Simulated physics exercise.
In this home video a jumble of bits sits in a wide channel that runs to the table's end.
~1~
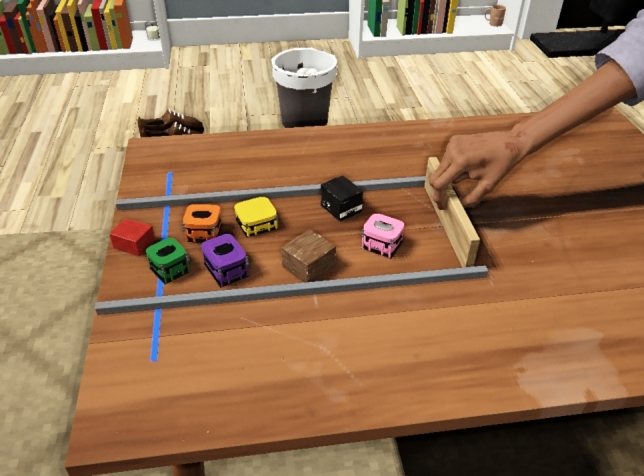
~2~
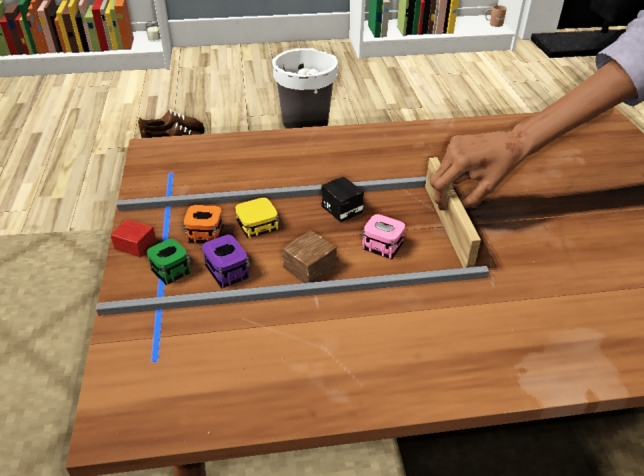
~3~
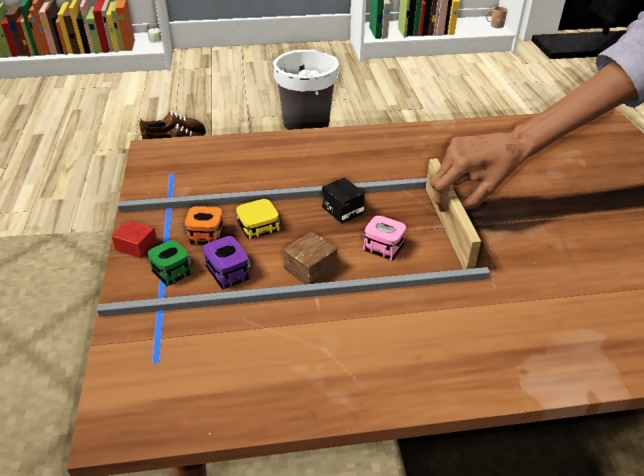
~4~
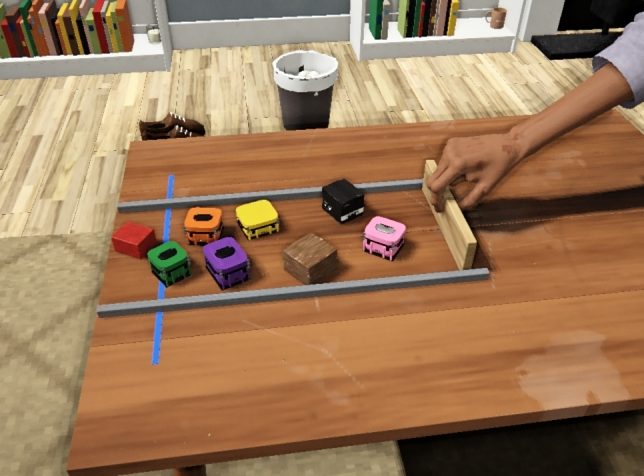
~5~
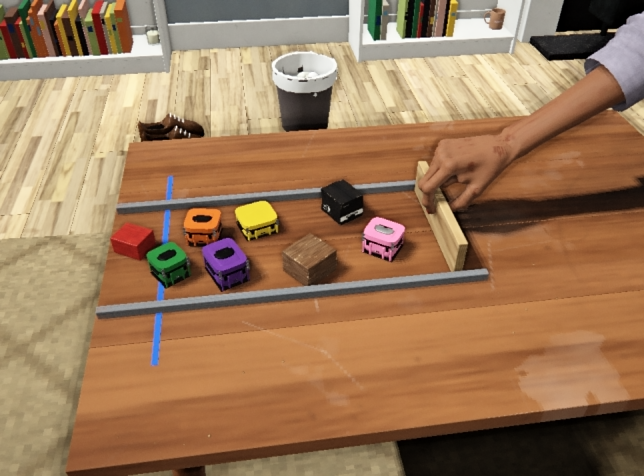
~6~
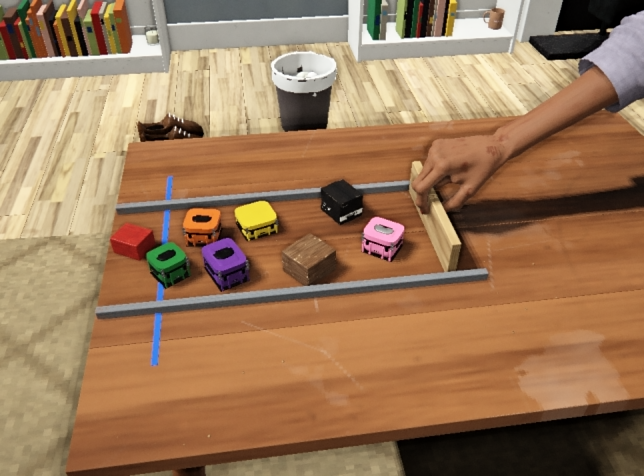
On a wooden table between two grey rails, a hand slid an upright board slightly left toward a scatter of small colourful cases and blocks, which stayed still near a strip of blue tape.
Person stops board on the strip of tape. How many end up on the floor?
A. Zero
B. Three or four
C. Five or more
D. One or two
B, three or four.
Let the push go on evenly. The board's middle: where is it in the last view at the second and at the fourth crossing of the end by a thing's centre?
At (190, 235) for the second, at (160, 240) for the fourth.
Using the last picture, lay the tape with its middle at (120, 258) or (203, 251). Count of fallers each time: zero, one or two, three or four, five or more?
In order: More than four; just one or two.
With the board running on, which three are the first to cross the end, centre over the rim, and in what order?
The order is the red block, then the green case, then the orange case.
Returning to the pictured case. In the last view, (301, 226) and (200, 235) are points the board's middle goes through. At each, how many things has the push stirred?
At the first spot 4, then 8.
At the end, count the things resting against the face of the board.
In total, 3.
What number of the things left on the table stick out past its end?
My count gives 2.
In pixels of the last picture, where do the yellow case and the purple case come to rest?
The yellow case comes to rest close to (125, 239), while the purple case rests close to (102, 282).
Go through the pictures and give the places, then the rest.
The first frame shows red block (133, 237); green case (168, 261); orange case (203, 224); board (449, 210); tape (163, 250).
The second frame shows green case (169, 261); brown block (310, 257).
The third frame shows orange case (205, 226); yellow case (258, 219).
The fourth frame shows red block (134, 240); pink case (384, 238).
The fifth frame shows green case (169, 265); black box (342, 202).
The sixth frame shows red block (133, 241); green case (168, 265); orange case (203, 228); board (433, 215); tape (164, 254).
A little later, none off yet; red block at rest near (133, 241); green case at rest near (168, 265); orange case at rest near (203, 228).
Next, none off yet; red block moving near (129, 243); green case shifted a little near (156, 266); orange case shifted about its own width near (168, 237).
When it is over, the number that fall off is three or four; down, orange case, green case and red block.
